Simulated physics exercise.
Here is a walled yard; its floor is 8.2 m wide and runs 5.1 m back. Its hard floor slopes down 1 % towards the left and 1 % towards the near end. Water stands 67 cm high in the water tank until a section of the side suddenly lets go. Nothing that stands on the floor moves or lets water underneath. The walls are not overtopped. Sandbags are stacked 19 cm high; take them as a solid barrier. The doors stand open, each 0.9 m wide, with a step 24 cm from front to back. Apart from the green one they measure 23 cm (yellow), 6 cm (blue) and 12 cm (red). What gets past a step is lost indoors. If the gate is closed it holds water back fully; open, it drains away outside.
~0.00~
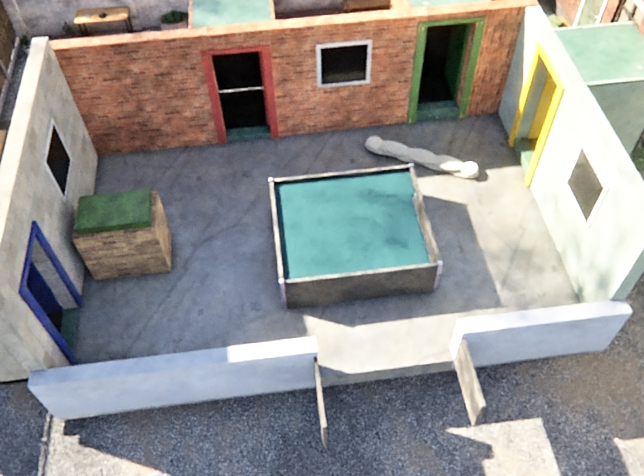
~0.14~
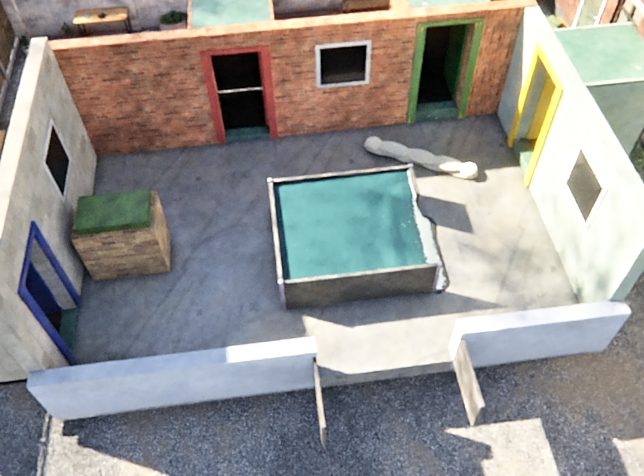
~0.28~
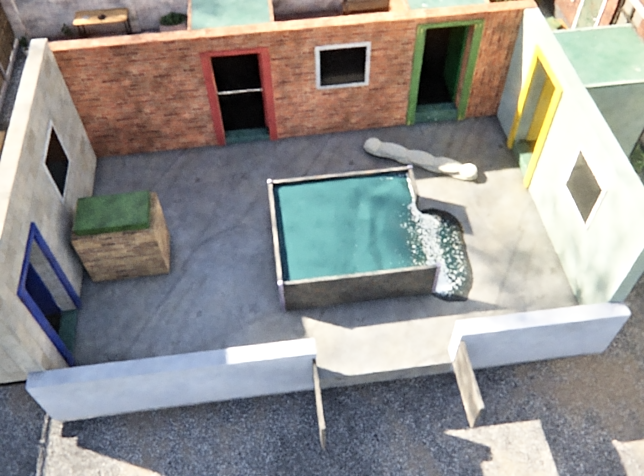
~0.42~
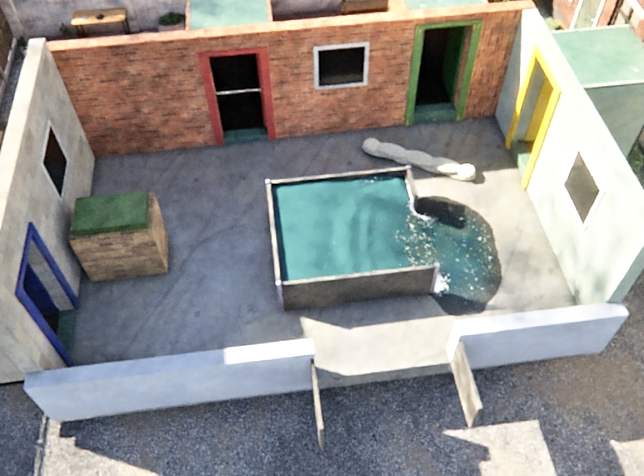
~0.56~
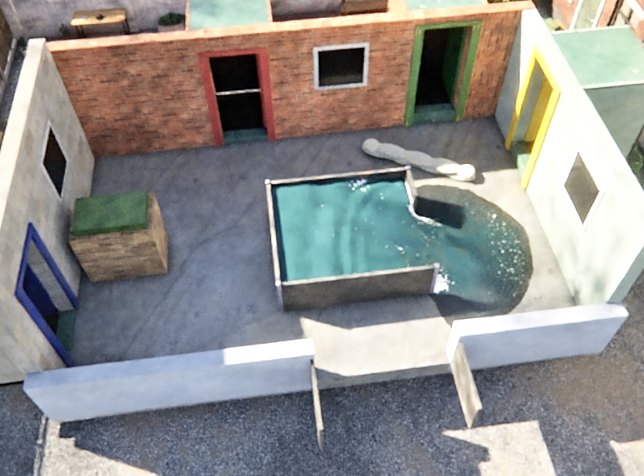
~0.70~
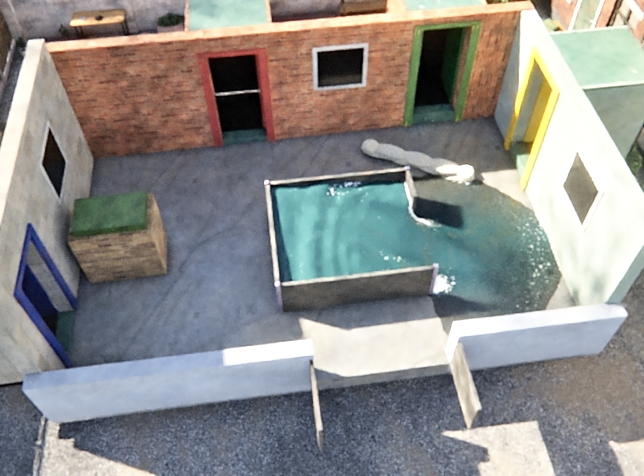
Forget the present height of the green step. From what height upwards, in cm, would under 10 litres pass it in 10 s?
At least 17 cm or so.
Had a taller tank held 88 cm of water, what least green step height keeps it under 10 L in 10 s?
About 25 cm.
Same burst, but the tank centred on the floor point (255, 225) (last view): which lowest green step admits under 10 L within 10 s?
About 9.5 cm.
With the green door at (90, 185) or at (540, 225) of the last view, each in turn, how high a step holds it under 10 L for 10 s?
About 9.5 and 34 cm.
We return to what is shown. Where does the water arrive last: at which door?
It is the blue one.
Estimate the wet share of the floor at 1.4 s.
Some 20 per cent of it.
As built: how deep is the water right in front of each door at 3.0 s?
Depths in cm: Yellow 15, blue 0, green 19, red 0.
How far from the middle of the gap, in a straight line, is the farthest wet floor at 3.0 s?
Roughly 4.0 m.
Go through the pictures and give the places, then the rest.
The first picture shows the water tank at (351, 223) is whole and still, 67 cm deep; the green door at (442, 80) is dry.
In the second picture, the gap is at (423, 246), the front 0.3 m out at (432, 225); the back of the water tank holds 67 cm.
In the third picture, the front is at (462, 248), 0.7 m from the gap at (422, 248); 1.2 m2 of floor is wet, 67 cm left at the back.
In the fourth picture, the front is at (492, 250), 1.3 m from the gap at (421, 249); 2.5 m2 of floor is wet, 67 cm left at the back.
In the fifth picture, the gap is at (420, 250), the front 1.9 m out at (524, 244); the back of the water tank holds 67 cm.
In the sixth picture, the front is at (559, 269), 2.3 m from the gap at (420, 250); 5.9 m2 of floor is wet, 67 cm left at the back; the green door at (438, 84), 3.4 m from the gap, is still 1.6 m from the nearest water.
After 1.4 s water covers 20 % of the floor, deepest (48 cm) near (582, 331); it has not reached the green door.
After 3.0 s water covers 35 % of the floor, deepest (38 cm) near (582, 331); 19 cm at the green door, 0 litres in over its 26 cm step.
After 10.0 s water covers 95 % of the floor, deepest (14 cm) near (404, 153); 11 cm at the green door, 0 litres in over its 26 cm step.
At the green door as built, the water arrived by 2.3 s and peaked near 21 cm at 3.2 s.
Run again over the same 10 s with other heights there, 33 litres in over 14 cm, 5 litres over 19 cm. The limit of 10 litres is kept from about 17 cm up.
